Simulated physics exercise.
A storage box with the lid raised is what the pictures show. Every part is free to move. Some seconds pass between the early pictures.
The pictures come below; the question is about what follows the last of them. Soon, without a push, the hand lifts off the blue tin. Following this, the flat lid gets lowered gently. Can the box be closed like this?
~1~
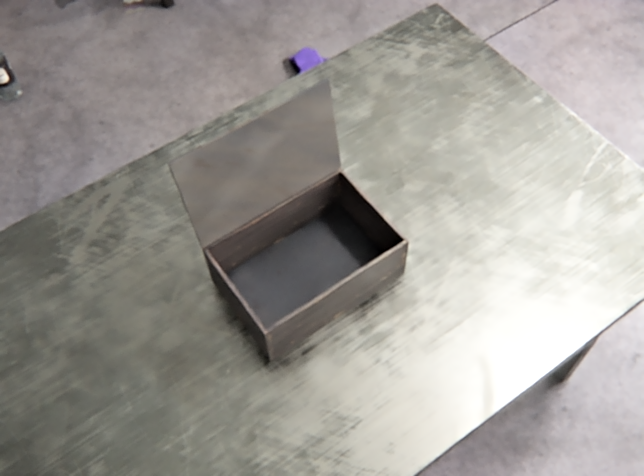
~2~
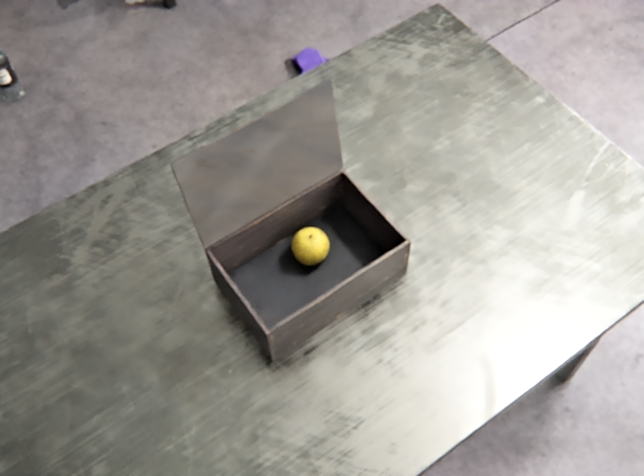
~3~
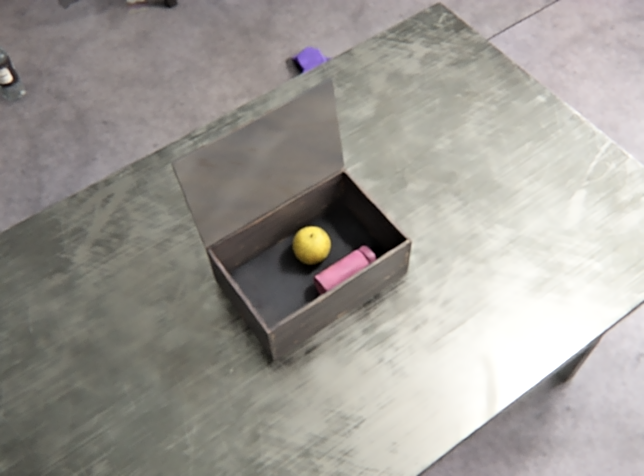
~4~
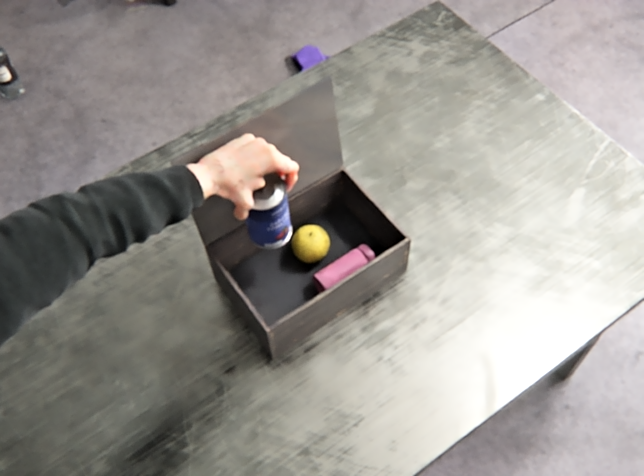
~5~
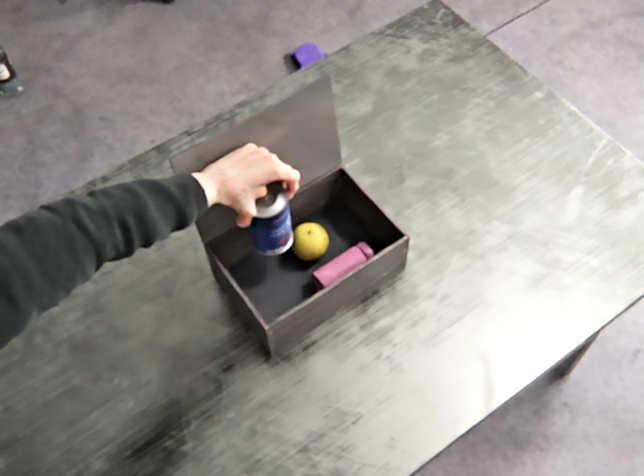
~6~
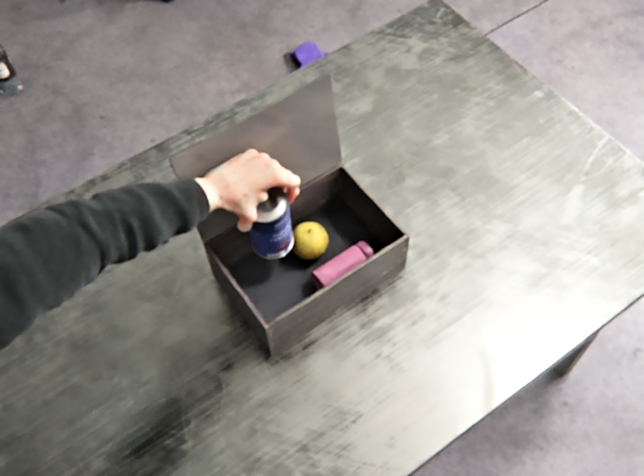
Propped up.
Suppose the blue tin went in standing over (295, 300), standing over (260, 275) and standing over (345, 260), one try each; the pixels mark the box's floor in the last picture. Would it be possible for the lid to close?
The lid stays partly open the first time, stays partly open the second time and goes all the way down the third time.
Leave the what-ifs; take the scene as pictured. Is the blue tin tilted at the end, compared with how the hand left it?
Result: The blue tin remains as it was set.
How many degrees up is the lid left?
Roughly 45 degrees above the rim.
Then, 0.60 s after the last picture, blue tin slid about its own width near (265, 247); yellow apple rolled a little.
Then, 1.40 s after the last picture, lid 72° above the rim; blue tin slid about its own width near (266, 247); yellow apple rolled about its own width.
At rest, lid 46° above the rim; moved from the start, yellow apple and blue tin; pink shaker in place. Seen from the same camera at the end, blue tin near (268, 250).
